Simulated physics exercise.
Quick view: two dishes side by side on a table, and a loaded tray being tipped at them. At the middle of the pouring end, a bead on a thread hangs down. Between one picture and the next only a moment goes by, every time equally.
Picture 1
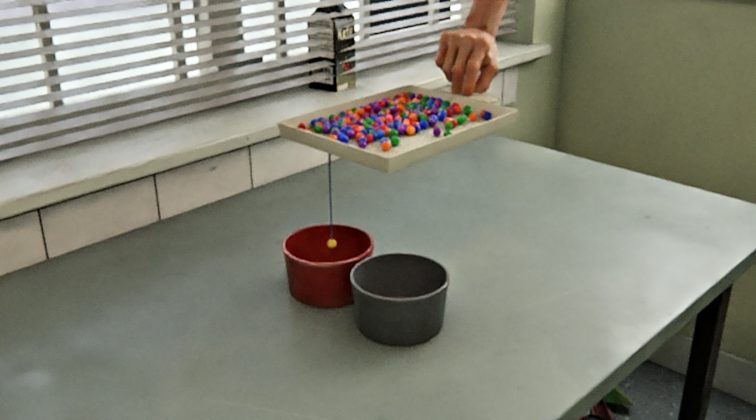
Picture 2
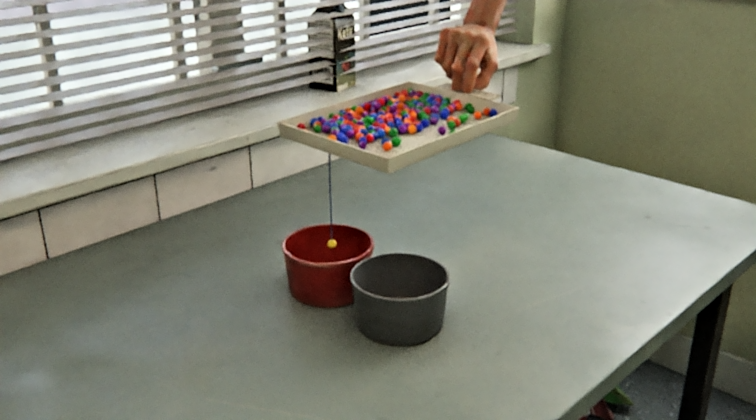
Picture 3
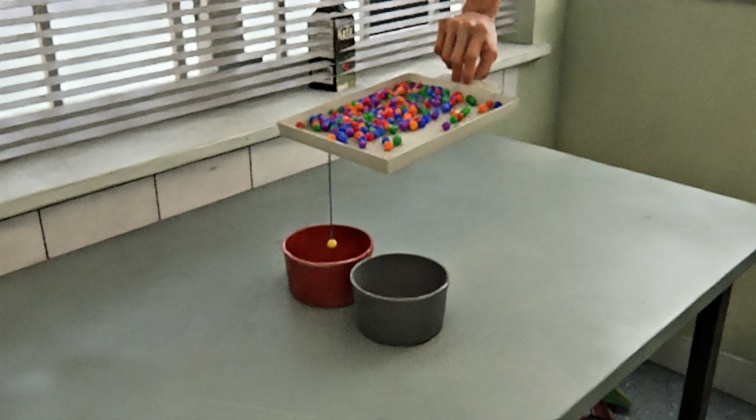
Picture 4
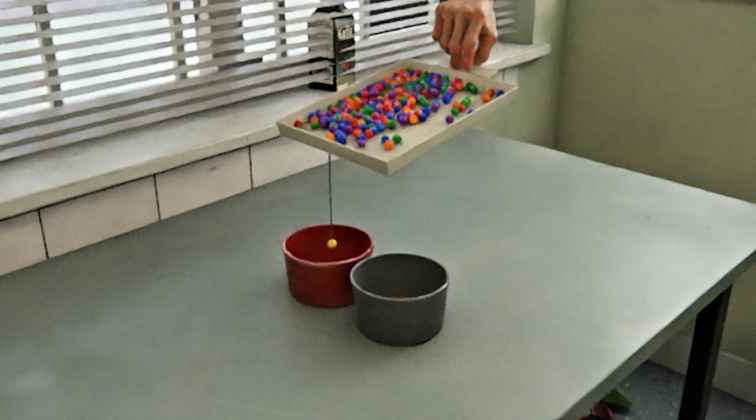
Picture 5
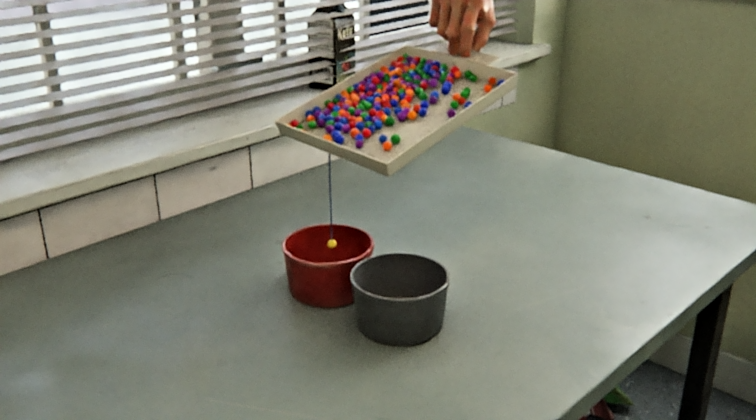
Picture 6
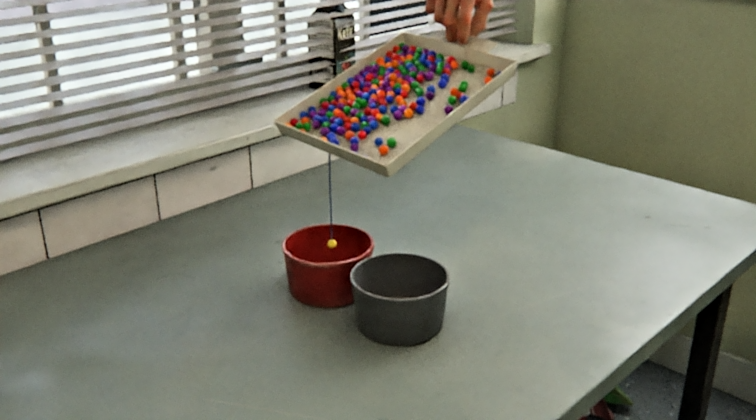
The clip opens on a hand holding a nearly level tray of colourful round beads above a red dish and a dark grey one, with a yellow bead hanging on a thread. The hand gradually raises the tray's far end, and the beads begin sliding toward the lower, near end.
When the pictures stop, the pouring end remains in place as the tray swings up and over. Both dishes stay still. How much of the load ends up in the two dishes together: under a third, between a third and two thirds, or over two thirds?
Fails to reach a third.
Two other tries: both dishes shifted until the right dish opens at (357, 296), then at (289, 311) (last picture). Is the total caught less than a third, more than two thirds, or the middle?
First: More than two thirds; second: Below one third.
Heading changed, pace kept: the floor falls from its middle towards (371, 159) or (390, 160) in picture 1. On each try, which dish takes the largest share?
First right, then the right-hand dish.
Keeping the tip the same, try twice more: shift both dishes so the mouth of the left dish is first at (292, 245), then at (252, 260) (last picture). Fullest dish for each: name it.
First try: The right-hand one. Second try: The right-hand one.
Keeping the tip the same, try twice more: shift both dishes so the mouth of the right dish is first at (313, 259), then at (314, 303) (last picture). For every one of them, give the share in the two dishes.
You'd get 20 in a hundred first and 60 in a hundred after that.
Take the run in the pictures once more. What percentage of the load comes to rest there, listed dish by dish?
About 0 % ends in the left dish and about 10 % in the right dish.
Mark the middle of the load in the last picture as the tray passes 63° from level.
Look around (347, 138) in the last picture.
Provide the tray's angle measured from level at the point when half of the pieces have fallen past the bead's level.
The tilt then is about 95°.
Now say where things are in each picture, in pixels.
Corners of the pouring end at (280, 122) and (388, 157), level; middle of the load at (389, 117), round plastic beads; left dish at (296, 276); right dish at (366, 312); bead on its thread at (332, 244), in the first frame.
Corners of the pouring end at (280, 122) and (388, 157), level; middle of the load at (389, 115), in the second frame.
Corners of the pouring end at (280, 121) and (388, 158), tipped barely, lowest at the right corner; middle of the load at (388, 110), a small part on the move, in the third frame.
Corners of the pouring end at (279, 121) and (387, 160), tipped a little, lowest at the right corner; middle of the load at (387, 102), a small part on the move, in the fourth frame.
Corners of the pouring end at (278, 120) and (386, 162), tipped a little, lowest at the right corner; middle of the load at (385, 95), about a third on the move, in the fifth frame.
Corners of the pouring end at (277, 120) and (386, 163), tipped clearly, lowest at the right corner; middle of the load at (381, 90), nearly all on the move; left dish at (296, 276); right dish at (366, 312), in the sixth frame.
Soon, tray tipped steeply; most on the tray; a small part outside both; a small part in the air.
A while on, tray tipped past a quarter turn; a small part on the tray; a small part in the right dish; about two thirds outside both; about a quarter in the air.
Towards the end, tray tipped past a quarter turn; a small part in the right dish; a stray few in the left dish; most outside both.
Finally, tray tipped past a quarter turn; a small part in the right dish; a stray few in the left dish; most outside both.
